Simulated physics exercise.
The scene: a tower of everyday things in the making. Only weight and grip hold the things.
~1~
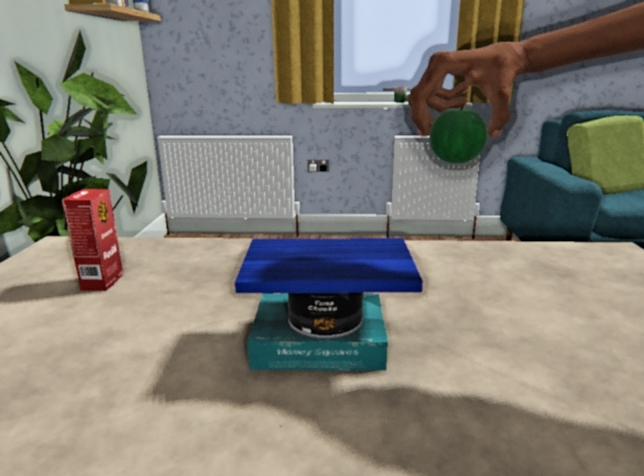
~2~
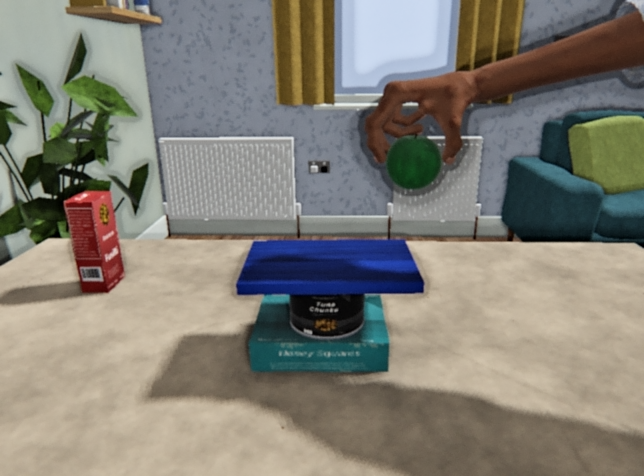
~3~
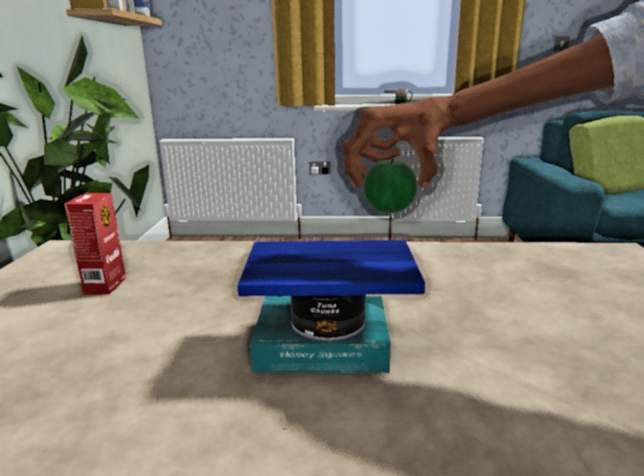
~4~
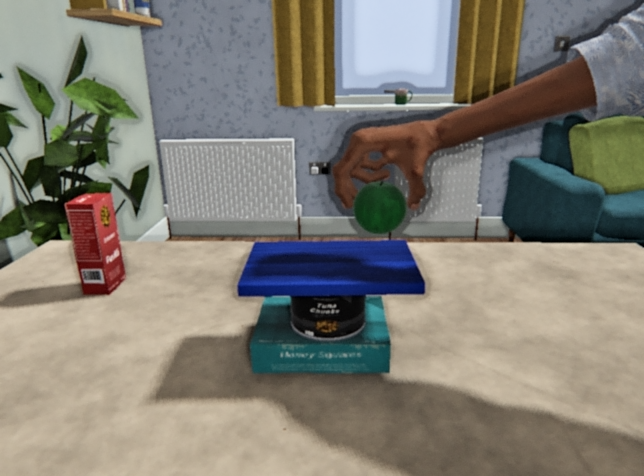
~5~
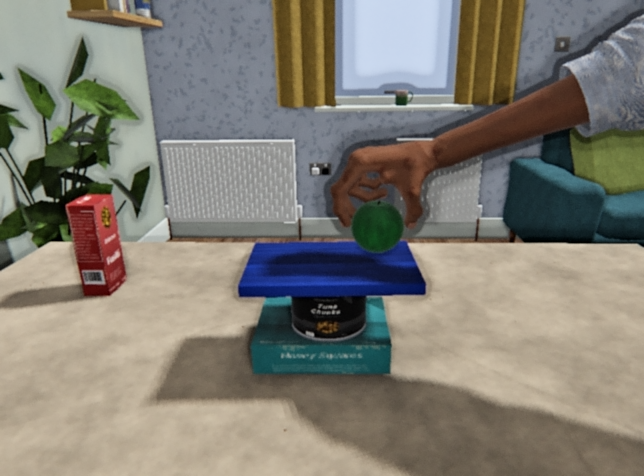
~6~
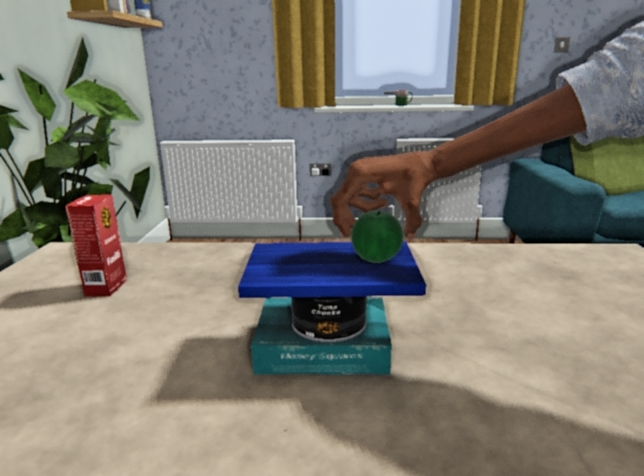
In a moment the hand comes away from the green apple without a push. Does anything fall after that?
Here the pile keeps its balance.
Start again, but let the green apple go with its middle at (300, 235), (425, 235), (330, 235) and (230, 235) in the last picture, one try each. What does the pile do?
First try: It stays up; second try: It comes apart; third try: It holds; fourth try: It gives way.
Then, 0.20 s later than the last frame, all is still.
Then, 0.30 s later than the last frame, green apple resting near (377, 238).
Then, 0.50 s later than the last frame, green apple resting near (378, 238).
When it is over, all 5 as before. End places, in pixels of the last picture, green apple near (378, 238). The pile stays up.
